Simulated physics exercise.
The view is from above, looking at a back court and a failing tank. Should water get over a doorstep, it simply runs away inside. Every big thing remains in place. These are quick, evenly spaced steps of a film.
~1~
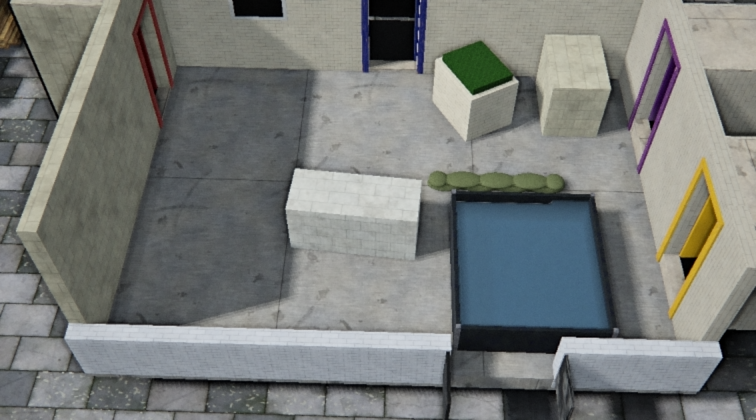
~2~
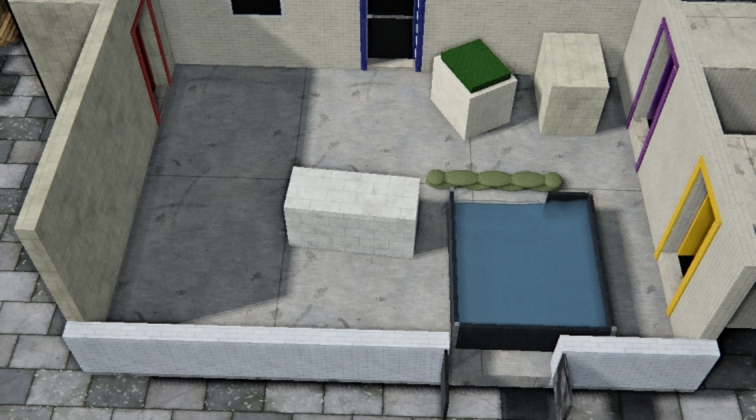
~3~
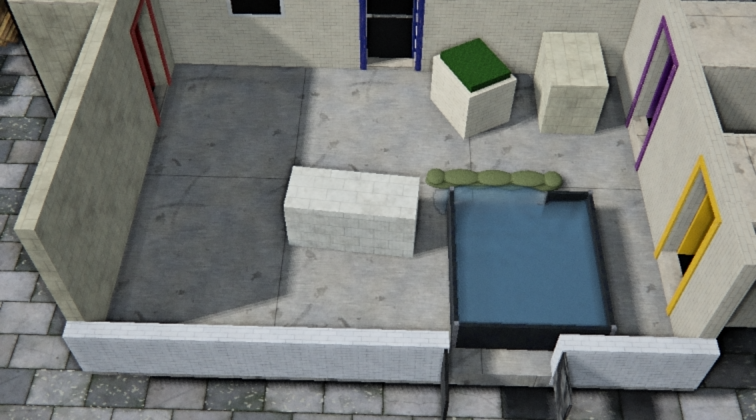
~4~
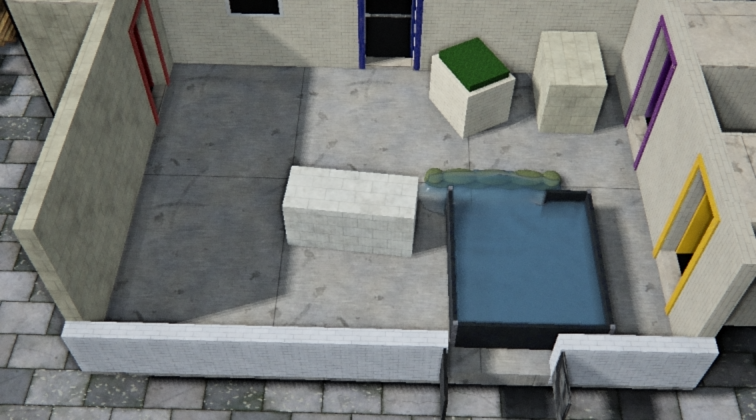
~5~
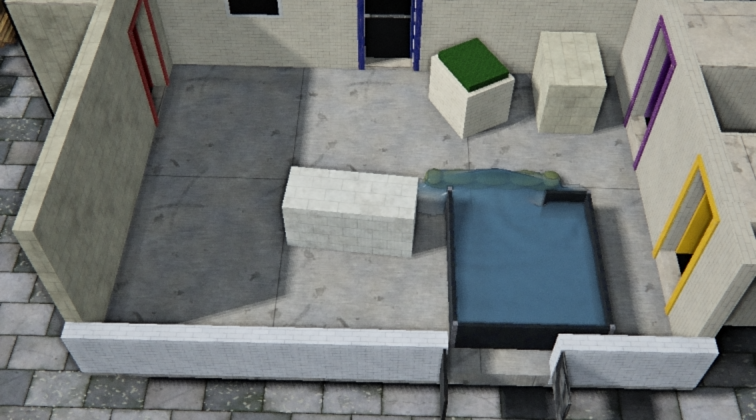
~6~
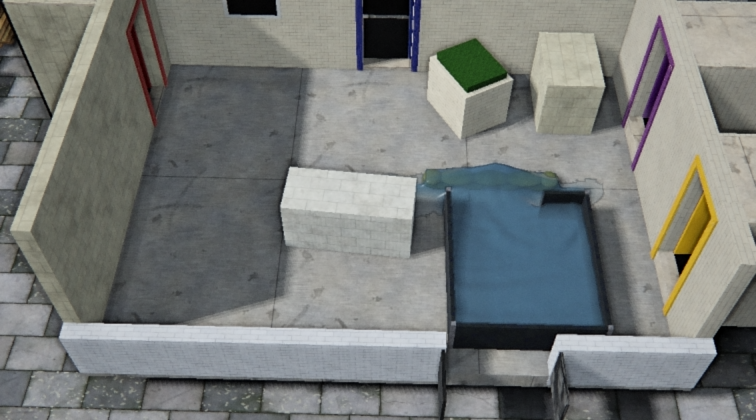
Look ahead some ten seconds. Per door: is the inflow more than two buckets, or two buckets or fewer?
Blue door - two or fewer; red door - more than two; yellow door - two or fewer; purple door - two or fewer.
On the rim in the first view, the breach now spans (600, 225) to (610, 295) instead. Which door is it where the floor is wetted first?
I'd name the yellow one.
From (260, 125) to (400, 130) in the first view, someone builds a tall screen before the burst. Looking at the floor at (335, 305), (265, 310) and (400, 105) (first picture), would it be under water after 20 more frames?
Results in order: Bone-dry / bone-dry / swamped.
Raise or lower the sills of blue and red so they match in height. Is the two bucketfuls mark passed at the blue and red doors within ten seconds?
Blue door: Exceeds the limit; red door: Falls short.
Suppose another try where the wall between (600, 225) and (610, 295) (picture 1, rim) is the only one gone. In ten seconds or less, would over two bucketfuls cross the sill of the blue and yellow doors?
Outcome - blue door comes in lower, yellow door breaks the threshold.
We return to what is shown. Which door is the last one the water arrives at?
My answer: The red one.
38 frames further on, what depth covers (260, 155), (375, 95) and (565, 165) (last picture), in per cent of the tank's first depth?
In that order: 4, 4 and 12 per cent.
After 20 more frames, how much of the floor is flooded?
About 65 %.
A moment on, water covers 25 % of the floor; the blue door not reached, the red door not reached, the yellow door not reached, the purple door not reached.
Next, water covers 40 % of the floor; the blue door not reached, the red door not reached, the yellow door wet at the sill, nothing in, the purple door wet at the sill, nothing in.
Then, water covers 65 % of the floor; the blue door under two buckets in, the red door wet at the sill, nothing in, the yellow door wet at the sill, nothing in, the purple door wet at the sill, nothing in.
Later, water covers 75 % of the floor; the blue door under two buckets in, the red door over two buckets in, the yellow door wet at the sill, nothing in, the purple door wet at the sill, nothing in.
In the end, water covers 90 % of the floor; the blue door under two buckets in, the red door over two buckets in, the yellow door wet at the sill, nothing in, the purple door wet at the sill, nothing in.
